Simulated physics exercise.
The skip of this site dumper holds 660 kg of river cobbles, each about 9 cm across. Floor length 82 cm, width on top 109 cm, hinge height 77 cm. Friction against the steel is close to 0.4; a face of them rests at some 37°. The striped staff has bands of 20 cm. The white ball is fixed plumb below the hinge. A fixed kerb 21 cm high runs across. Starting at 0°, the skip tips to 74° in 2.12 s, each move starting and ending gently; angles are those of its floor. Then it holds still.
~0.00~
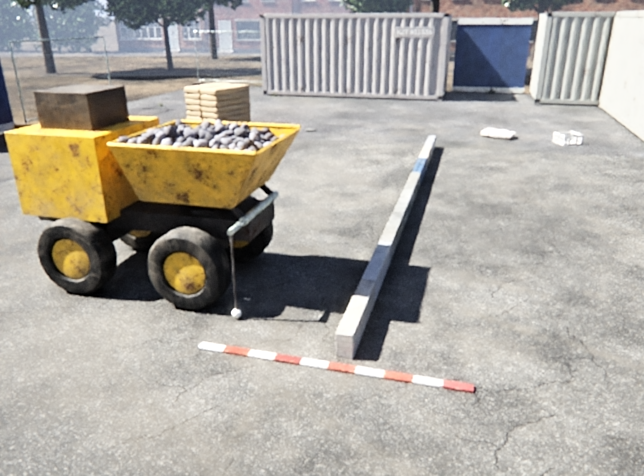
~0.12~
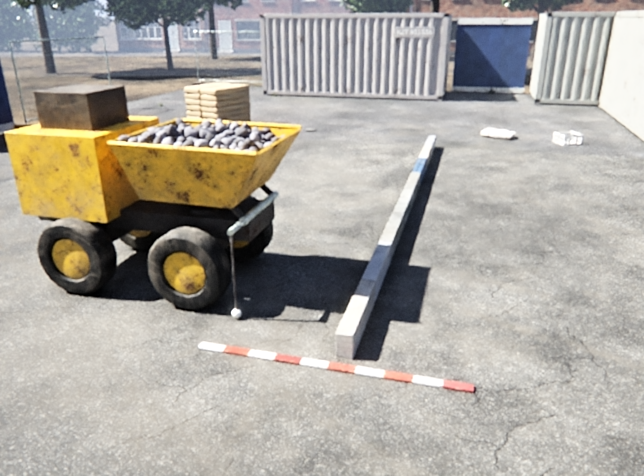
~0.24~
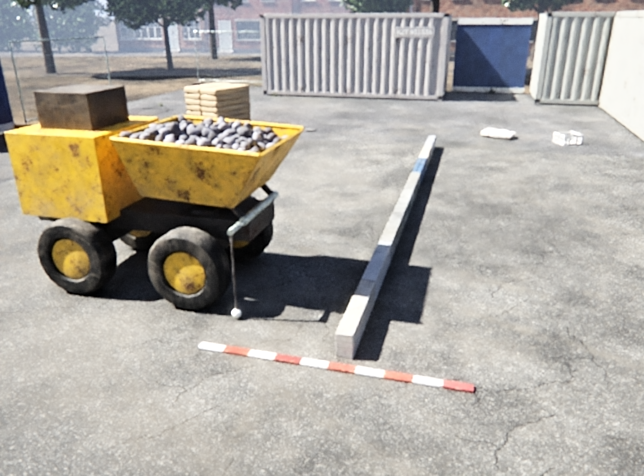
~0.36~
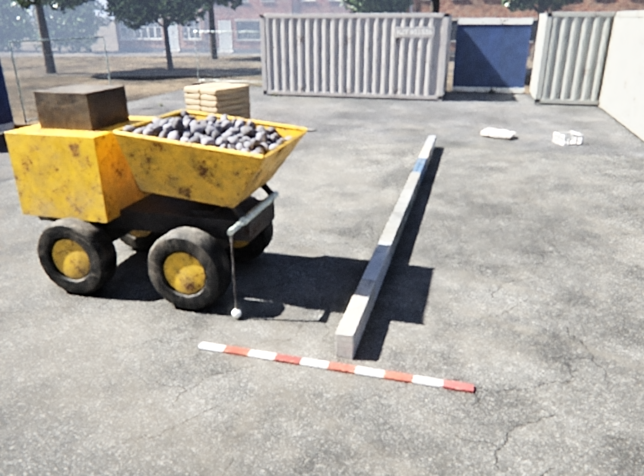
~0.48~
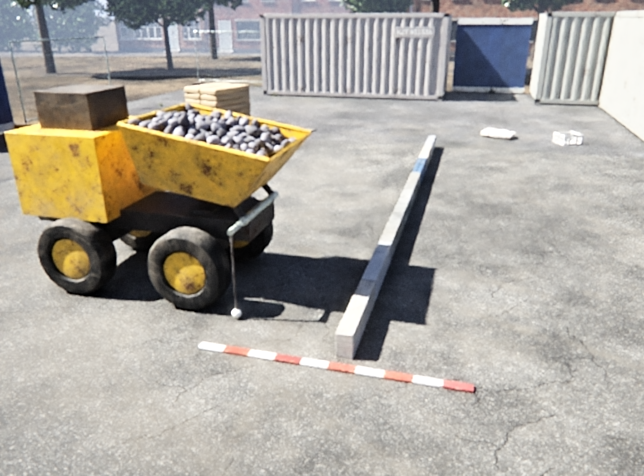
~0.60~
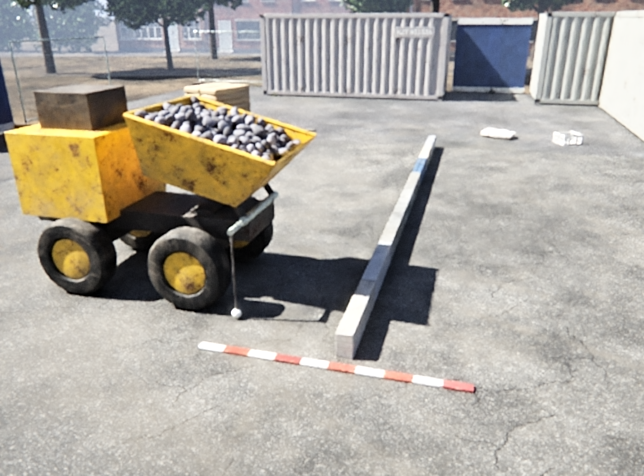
The clip shows a stationary yellow site dumper on a paved yard, its skip full of grey stones, with a striped staff and long beam nearby; the skip gradually tilts toward the right, its rear rising while the wheels stay still.
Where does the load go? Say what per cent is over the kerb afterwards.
Close to 55 in a hundred.
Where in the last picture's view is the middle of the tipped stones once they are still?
Around (382, 297).
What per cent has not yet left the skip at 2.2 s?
It holds some 60 per cent.
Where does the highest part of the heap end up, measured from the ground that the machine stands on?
Some 38 cm above that level.
After 1.6 s the floor is at 62°; 99 % in the skip, 1 % on this side of the kerb; the foremost stones are at (339, 195).
After 2.2 s the floor is at 74°; 59 % in the skip, 21 % on this side of the kerb, 20 % over the kerb; the foremost stones are at (441, 311).
After 2.6 s the floor is at 74°; 36 % in the skip, 26 % on this side of the kerb, 39 % over the kerb; the foremost stones are at (513, 314).
After 5.3 s the floor is at 74°; 0 % in the skip, 45 % on this side of the kerb, 55 % over the kerb; the foremost stones are at (637, 349).
